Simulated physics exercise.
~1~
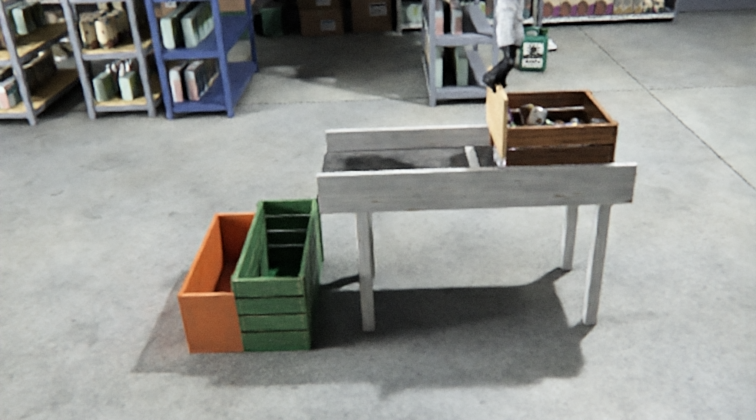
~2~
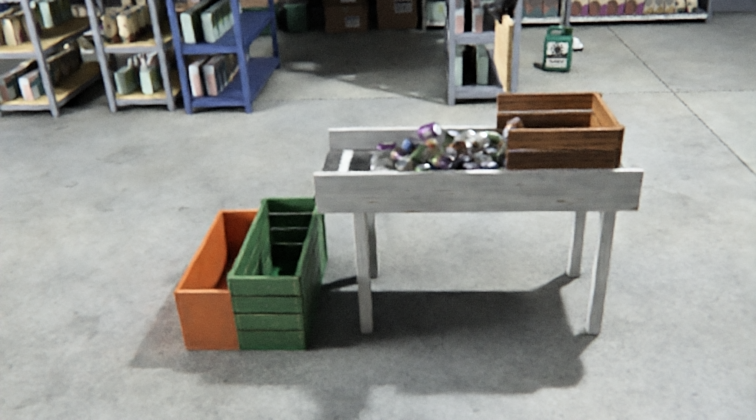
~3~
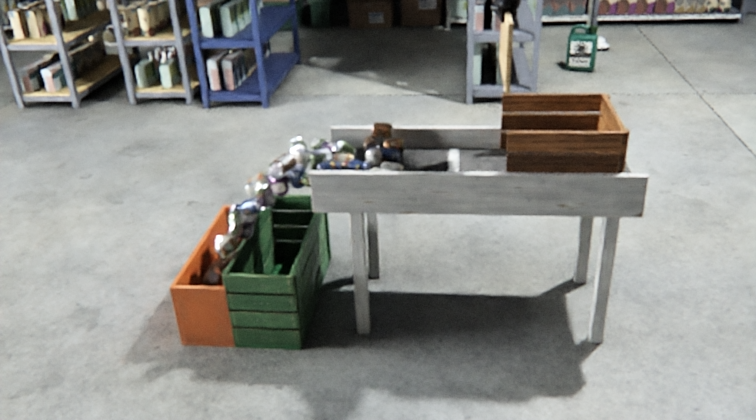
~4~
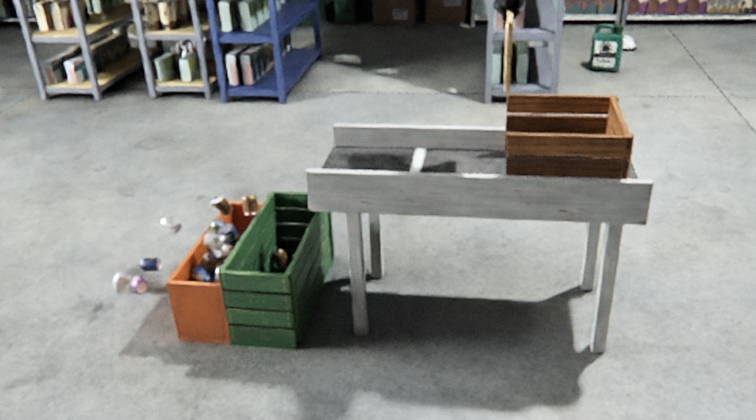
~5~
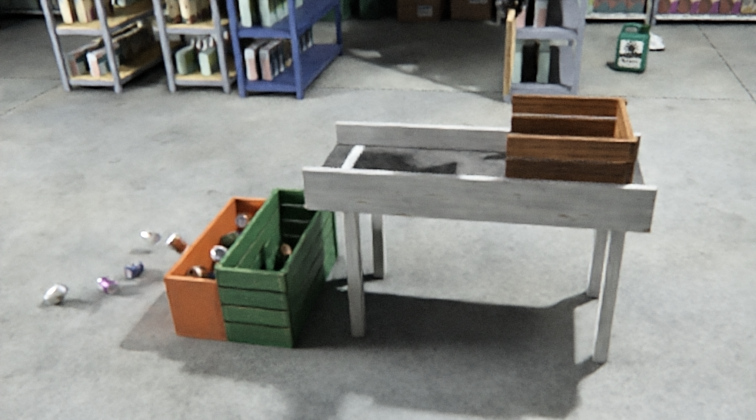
The footage shows small cans sliding out of a wooden pen along a grey conveyor, then spilling off its left end past a green box. Most land in the orange tub, a couple in the green box, and several come to rest on the floor beyond.
